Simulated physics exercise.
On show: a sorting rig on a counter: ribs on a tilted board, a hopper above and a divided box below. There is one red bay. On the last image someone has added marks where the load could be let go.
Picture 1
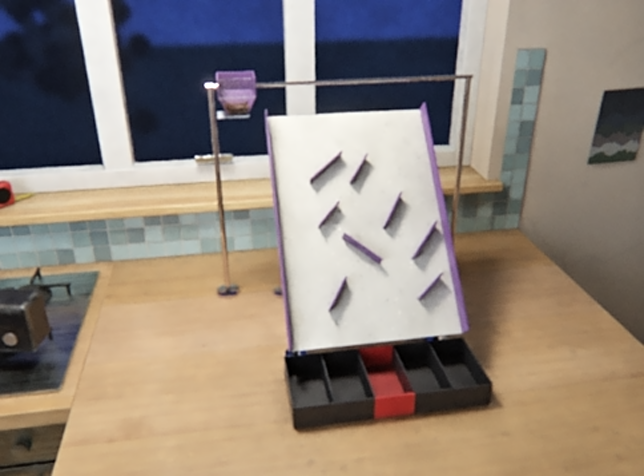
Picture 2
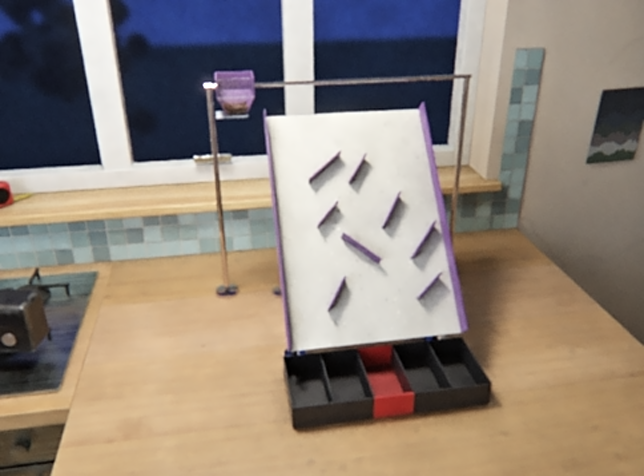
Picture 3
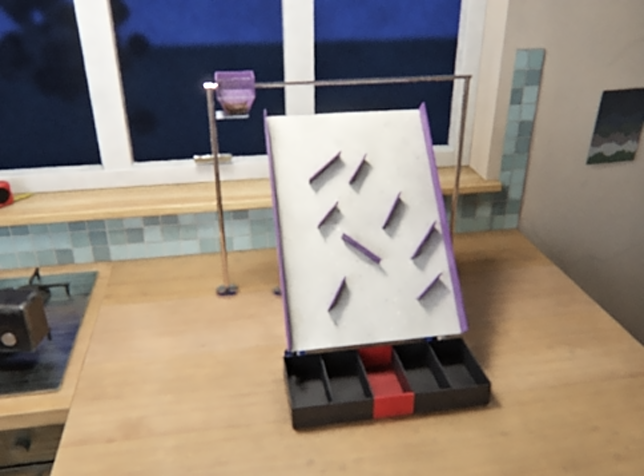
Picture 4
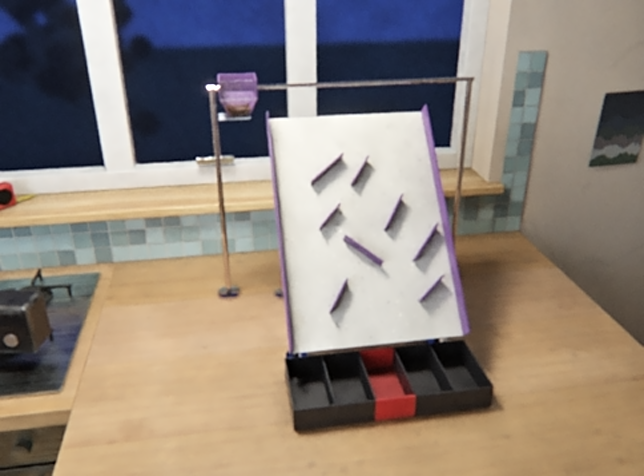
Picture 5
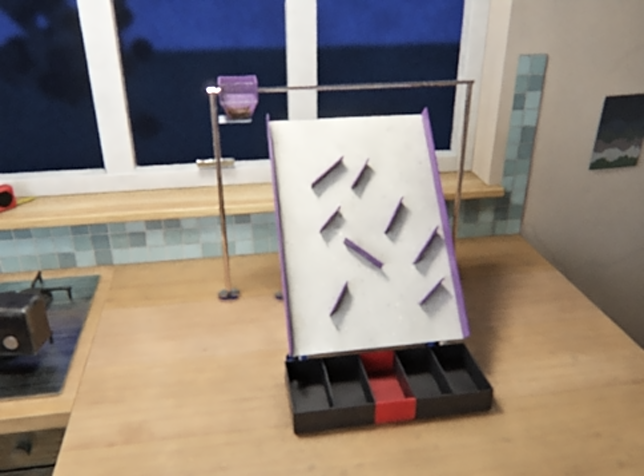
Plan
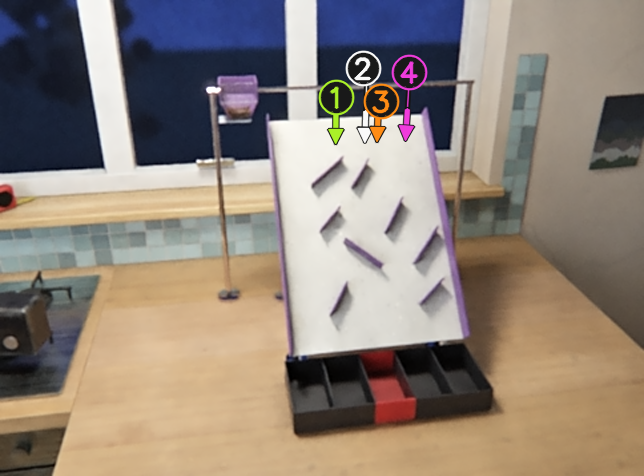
The footage shows a tilted white board with purple ribs on a wooden counter, a small purple hopper on a frame above it, and a black divided box with one red bay below, while nothing in the scene visibly moves.
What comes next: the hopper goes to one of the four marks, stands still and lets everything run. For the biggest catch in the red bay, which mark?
Choose 4.
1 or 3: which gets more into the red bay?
That is mark 3.
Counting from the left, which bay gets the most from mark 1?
It is the first one.
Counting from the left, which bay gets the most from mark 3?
It is the fourth one.
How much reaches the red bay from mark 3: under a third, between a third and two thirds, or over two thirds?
Under a third.
On the marked copy, mark 1 meets the board at (335, 138); mark 2 meets the board at (364, 137); mark 3 meets the board at (377, 136); mark 4 meets the board at (405, 135).
If 1 is chosen, a small share in the red bay, close to two thirds in other bays, close to a quarter outside the box.
If 2 is chosen, a small share in the red bay, close to two thirds in other bays, close to a quarter outside the box.
If 3 is chosen, a small share in the red bay, close to two thirds in other bays, close to a quarter outside the box.
If 4 is chosen, close to a third in the red bay, close to half in other bays, close to a quarter outside the box.
